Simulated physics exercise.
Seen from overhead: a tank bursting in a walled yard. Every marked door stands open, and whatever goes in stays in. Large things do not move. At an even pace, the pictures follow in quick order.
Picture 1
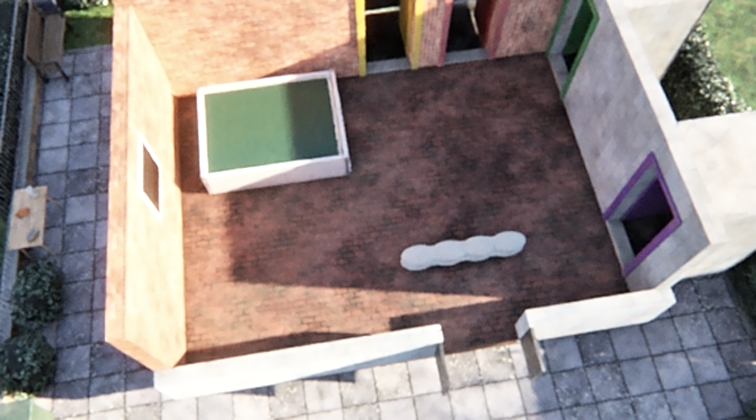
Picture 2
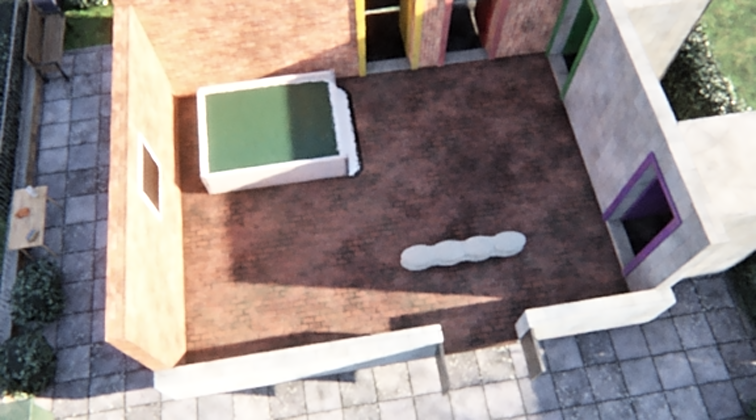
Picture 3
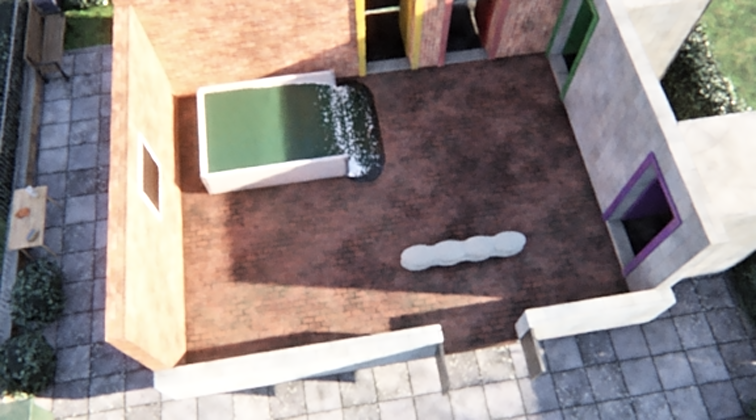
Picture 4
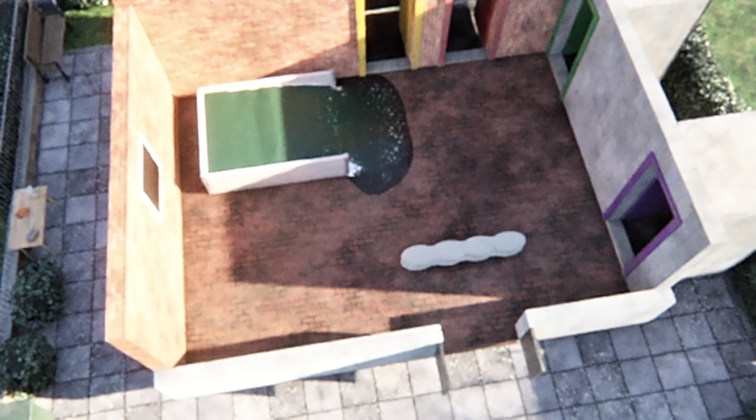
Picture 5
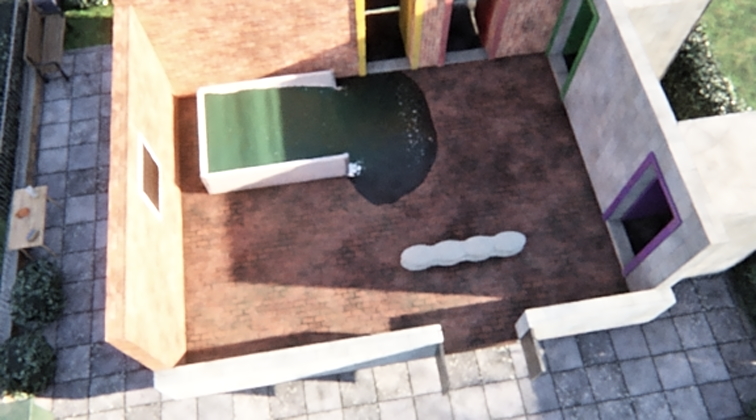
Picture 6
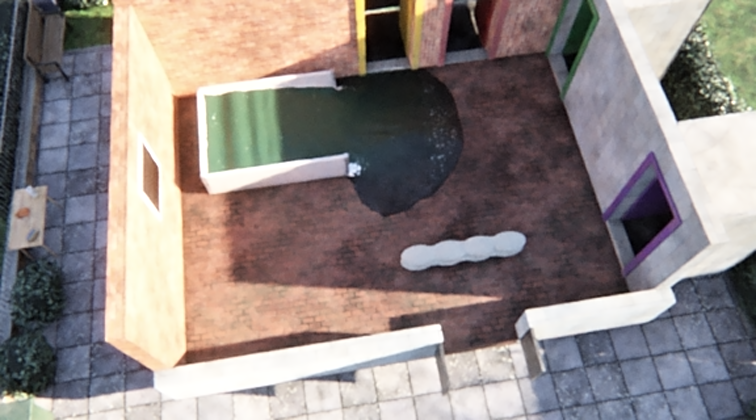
To begin with, a white-walled tank of green water stands whole and still in a brick-paved walled yard seen from overhead. Its right side opens and foamy water pours out, then a dark, rounded pool spreads steadily rightward across the paving, while the lumpy white barrier stays in place.
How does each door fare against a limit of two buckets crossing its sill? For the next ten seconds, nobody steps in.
The red door tips over the cap there; the purple door tips over the cap there; the green door tips over the cap there; the yellow door tips over the cap there.
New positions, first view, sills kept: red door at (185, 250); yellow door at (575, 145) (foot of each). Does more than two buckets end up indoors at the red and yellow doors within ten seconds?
Well, the red one stays short of the threshold, while the yellow one crosses the threshold.
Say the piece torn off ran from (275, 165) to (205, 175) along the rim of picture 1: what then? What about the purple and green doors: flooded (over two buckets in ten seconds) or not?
The purple door door tops the limit and the green door door falls short.
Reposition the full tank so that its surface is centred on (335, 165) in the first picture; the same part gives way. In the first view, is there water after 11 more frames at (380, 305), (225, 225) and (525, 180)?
Taking the three spots in turn, I'd say spared, then spared, then drenched.
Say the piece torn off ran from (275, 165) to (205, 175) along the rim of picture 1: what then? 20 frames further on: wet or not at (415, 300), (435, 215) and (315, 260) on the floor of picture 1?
Taking the points in order: Swamped, unwetted and swamped.
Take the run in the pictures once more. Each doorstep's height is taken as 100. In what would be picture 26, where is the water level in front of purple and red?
First 160 percent, then 190 percent.
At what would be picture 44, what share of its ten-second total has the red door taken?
Around 65 in a hundred.
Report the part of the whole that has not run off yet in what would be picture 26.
Roughly 90 per cent.
A moment on, water covers 35 % of the floor; the red door wet at the sill, nothing in, the purple door not reached, the green door not reached, the yellow door under two buckets in.
Next, water covers 45 % of the floor; the red door under two buckets in, the purple door not reached, the green door under two buckets in, the yellow door over two buckets in.
Then, water covers 45 % of the floor; the red door under two buckets in, the purple door under two buckets in, the green door far over two buckets in, the yellow door over two buckets in.
Later, water covers 60 % of the floor; the red door over two buckets in, the purple door over two buckets in, the green door far over two buckets in, the yellow door over two buckets in.
In the end, water covers 85 % of the floor; the red door over two buckets in, the purple door over two buckets in, the green door far over two buckets in, the yellow door over two buckets in.
